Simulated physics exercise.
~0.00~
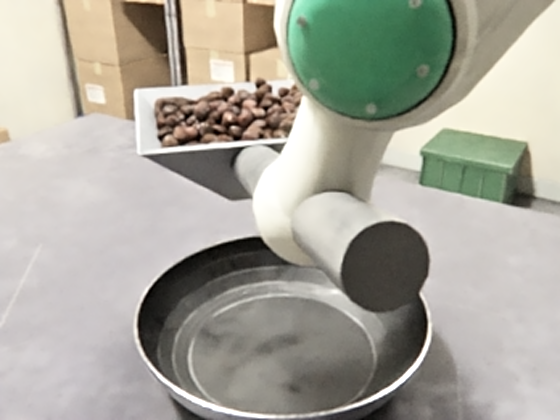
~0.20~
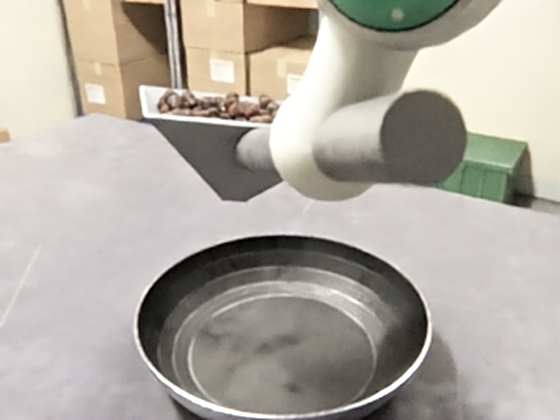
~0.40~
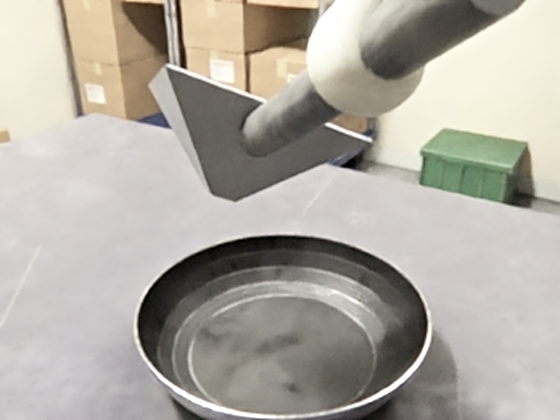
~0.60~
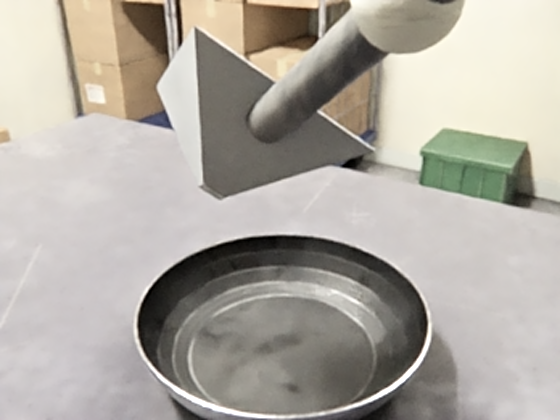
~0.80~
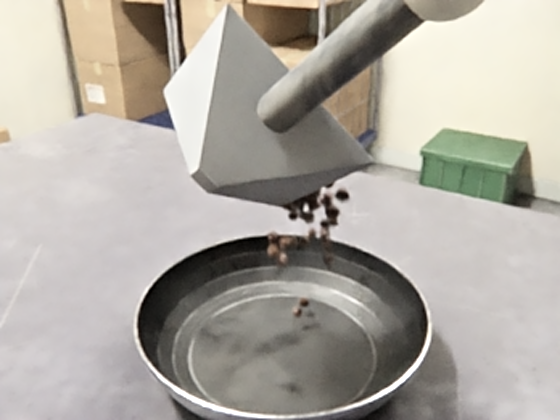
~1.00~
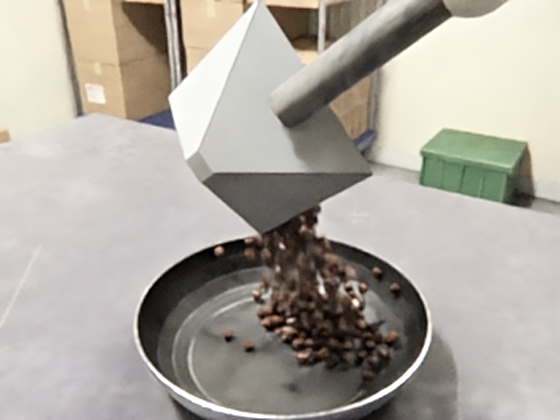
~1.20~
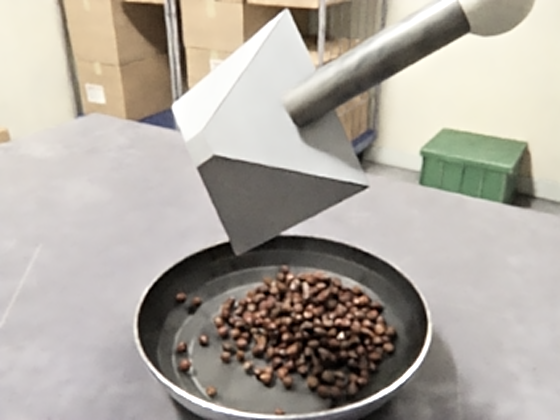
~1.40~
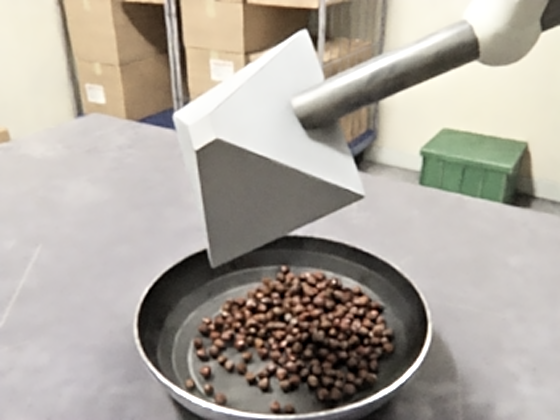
A robot arm tips a scoop and pours all its brown beans into a dark pan.
